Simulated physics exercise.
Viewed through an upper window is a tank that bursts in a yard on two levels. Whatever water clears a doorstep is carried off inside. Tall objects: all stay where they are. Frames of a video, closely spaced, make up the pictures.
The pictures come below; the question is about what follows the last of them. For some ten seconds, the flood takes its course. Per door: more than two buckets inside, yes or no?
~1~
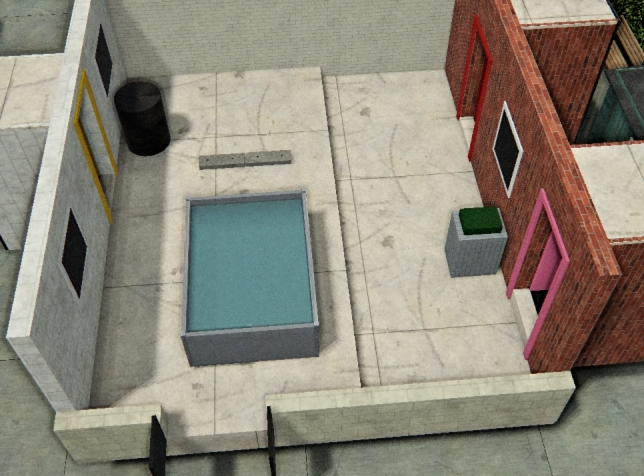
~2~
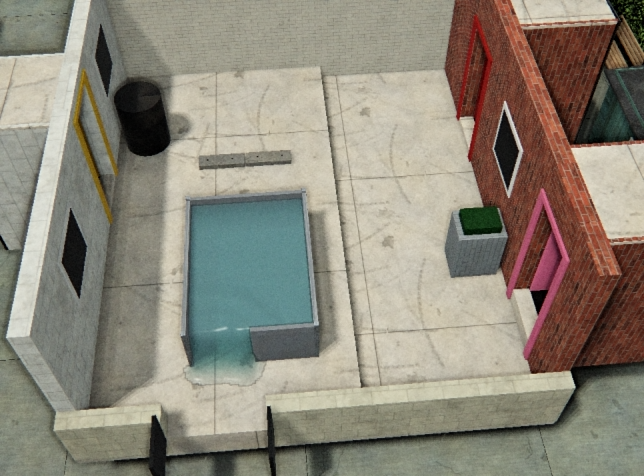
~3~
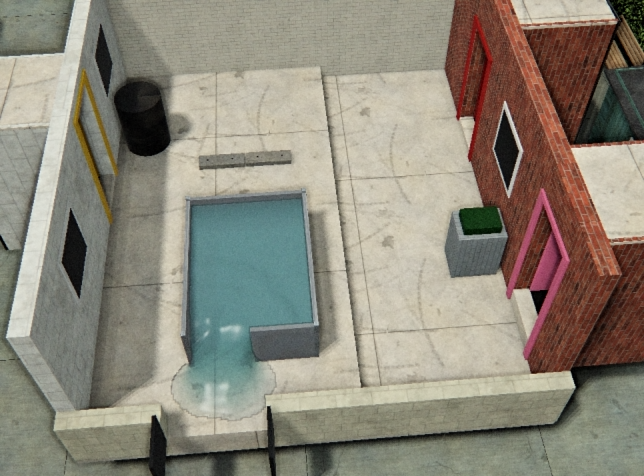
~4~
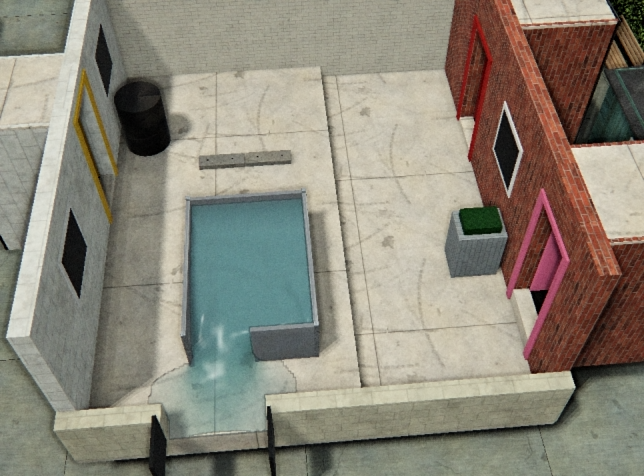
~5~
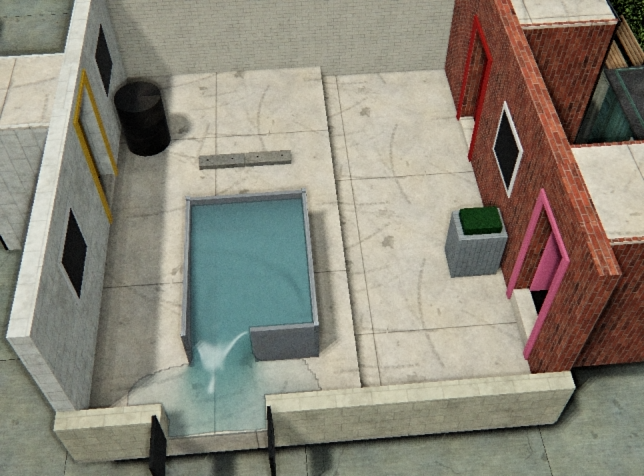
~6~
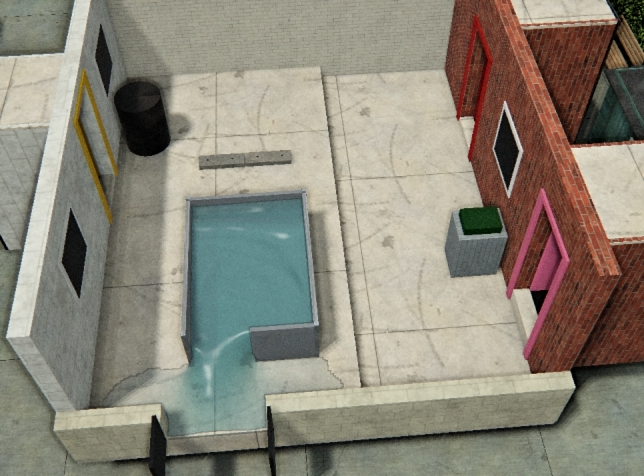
Per door - red door: No, pink door: No, yellow door: No.
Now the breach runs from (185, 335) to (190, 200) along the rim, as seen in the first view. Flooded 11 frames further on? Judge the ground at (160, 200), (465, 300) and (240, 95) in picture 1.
Taken one by one: Sodden, then unaffected, then unaffected.
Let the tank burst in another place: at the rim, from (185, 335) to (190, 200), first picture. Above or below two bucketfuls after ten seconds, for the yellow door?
One by one: The yellow one lets more in.
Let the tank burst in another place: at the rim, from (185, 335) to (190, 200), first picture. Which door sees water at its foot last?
The one in red.
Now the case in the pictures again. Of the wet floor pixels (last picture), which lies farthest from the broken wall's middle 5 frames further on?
Estimated pixel: (469, 404).
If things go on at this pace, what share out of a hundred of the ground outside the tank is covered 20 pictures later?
Near 25 in a hundred.
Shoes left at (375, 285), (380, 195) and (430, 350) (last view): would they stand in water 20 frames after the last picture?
Point by point: Not yet wet, not yet wet, inundated.
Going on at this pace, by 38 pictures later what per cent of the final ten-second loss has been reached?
My reading is about 85 per cent.
A moment on, water covers 10 % of the floor; the red door not reached, the pink door not reached, the yellow door not reached.
Next, water covers 15 % of the floor; the red door not reached, the pink door not reached, the yellow door not reached.
Then, water covers 25 % of the floor; the red door not reached, the pink door wet at the sill, nothing in, the yellow door wet at the sill, nothing in.
Later, water covers 30 % of the floor; the red door not reached, the pink door wet at the sill, nothing in, the yellow door wet at the sill, nothing in.
In the end, water covers 45 % of the floor; the red door not reached, the pink door wet at the sill, nothing in, the yellow door wet at the sill, nothing in.
